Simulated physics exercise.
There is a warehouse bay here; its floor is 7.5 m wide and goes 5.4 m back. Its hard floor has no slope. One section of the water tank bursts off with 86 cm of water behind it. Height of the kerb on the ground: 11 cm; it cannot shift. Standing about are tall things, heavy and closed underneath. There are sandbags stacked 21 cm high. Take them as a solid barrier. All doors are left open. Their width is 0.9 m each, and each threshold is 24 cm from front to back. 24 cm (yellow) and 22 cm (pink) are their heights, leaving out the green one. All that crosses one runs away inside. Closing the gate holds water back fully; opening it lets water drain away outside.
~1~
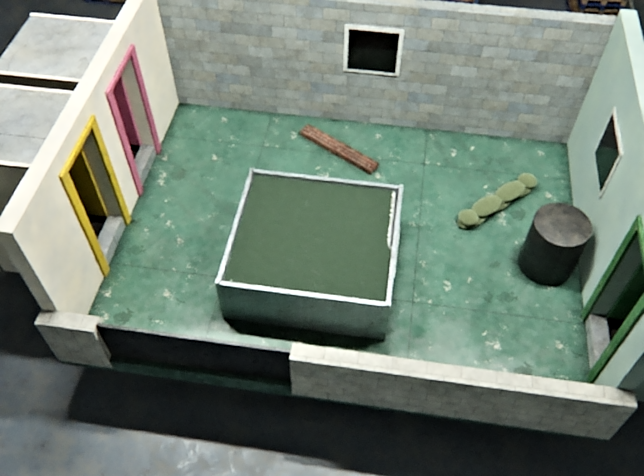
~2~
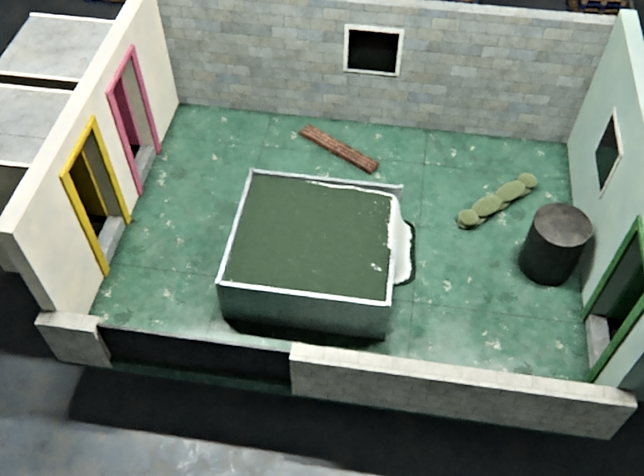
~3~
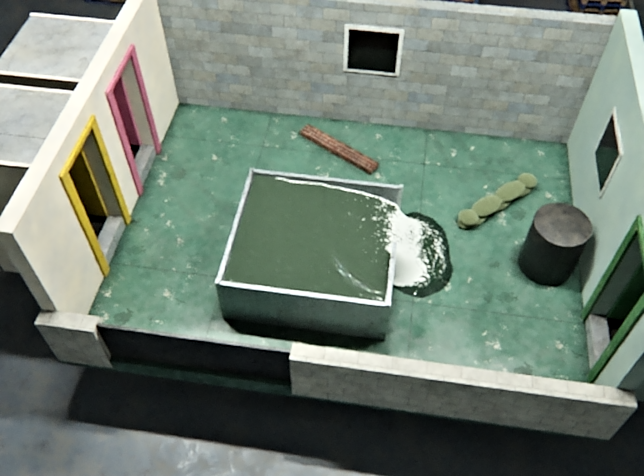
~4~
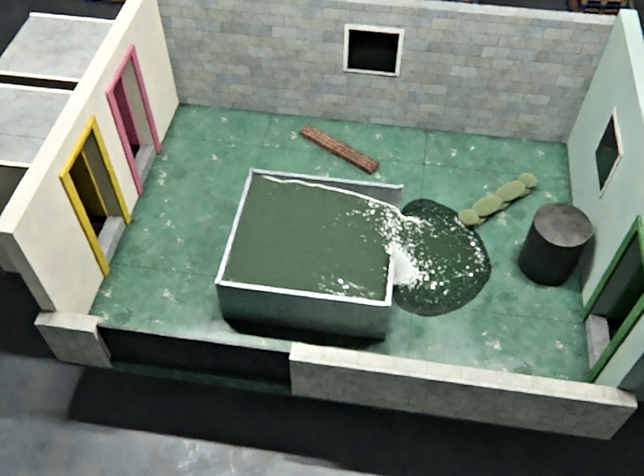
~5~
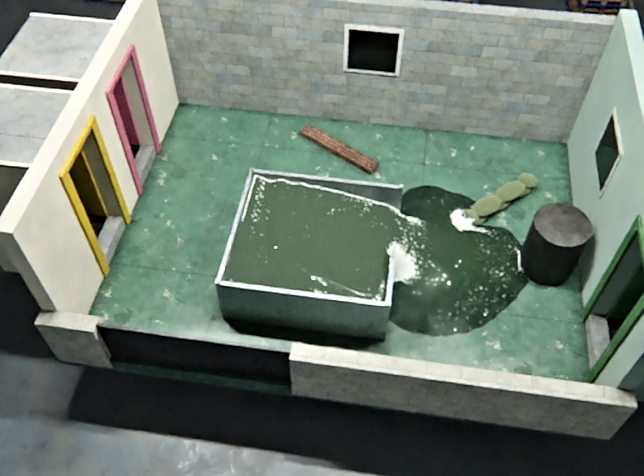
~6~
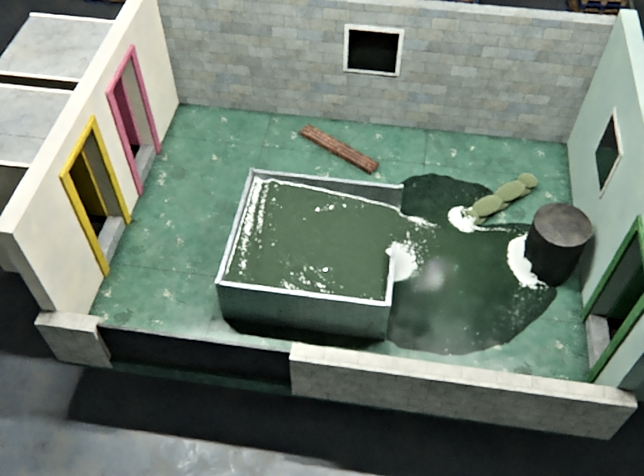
Water pours from the tank's right side and spreads around the sandbags and dark cylinder.
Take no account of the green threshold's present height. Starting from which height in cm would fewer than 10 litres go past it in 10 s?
From roughly 32 cm upwards.
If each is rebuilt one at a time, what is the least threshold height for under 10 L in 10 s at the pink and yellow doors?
Some 10.0 cm for pink, some 13.0 cm for yellow.
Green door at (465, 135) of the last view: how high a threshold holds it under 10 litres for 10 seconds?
About 22 cm.
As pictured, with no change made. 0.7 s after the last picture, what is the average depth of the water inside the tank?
Near 61 cm, averaged.
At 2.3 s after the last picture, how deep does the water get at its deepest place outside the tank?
I'd estimate roughly 40 cm.
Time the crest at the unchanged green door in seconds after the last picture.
Around 1.4 seconds.
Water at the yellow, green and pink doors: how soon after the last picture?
Arrival times - yellow 5.0 s, green 0.3 s, pink 5.0 s.
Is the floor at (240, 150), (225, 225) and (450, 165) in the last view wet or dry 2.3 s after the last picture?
Spot one bone dry, spot two bone dry, spot three awash.
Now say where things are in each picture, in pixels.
The first picture shows still water, 86 cm deep, in the water tank at (315, 235); the green door at (611, 312) is dry.
In the second picture, the gap is at (393, 238), the front 0.3 m out at (410, 276); the back of the water tank holds 86 cm.
In the third picture, water pours out at (393, 240) and has run 0.9 m, to (444, 277); about 14 cm deep outside, 86 cm at the back.
In the fourth picture, the front is at (486, 264), 1.5 m from the gap at (392, 242); 2.5 m2 of floor is wet, 86 cm left at the back.
In the fifth picture, water pours out at (392, 242) and has run 2.1 m, to (524, 275); about 7 cm deep outside, 83 cm at the back.
In the sixth picture, the front is at (549, 297), 2.5 m from the gap at (392, 241); 5.6 m2 of floor is wet, 76 cm left at the back; the green door at (611, 312), 3.3 m from the gap, is still 0.9 m from the nearest water.
Then, 0.7 s after the last picture water covers 35 % of the floor, deepest (48 cm) near (516, 250); 28 cm at the green door, 3 litres in over its 24 cm threshold.
Then, 2.3 s after the last picture water covers 40 % of the floor, deepest (40 cm) near (567, 199); 33 cm at the green door, 52 litres in over its 24 cm threshold.
Then, 9.3 s after the last picture water covers 95 % of the floor, deepest (22 cm) near (77, 341); 12 cm at the green door, 82 litres in over its 24 cm threshold.
At the green door as built, the water peaked near 34 cm, 1.3 s after the last picture.
Run again over the same 10 s with other heights there, 33 litres in over 28.5 cm, 0 litres over 39 cm. The limit of 10 litres is kept from about 32 cm up.
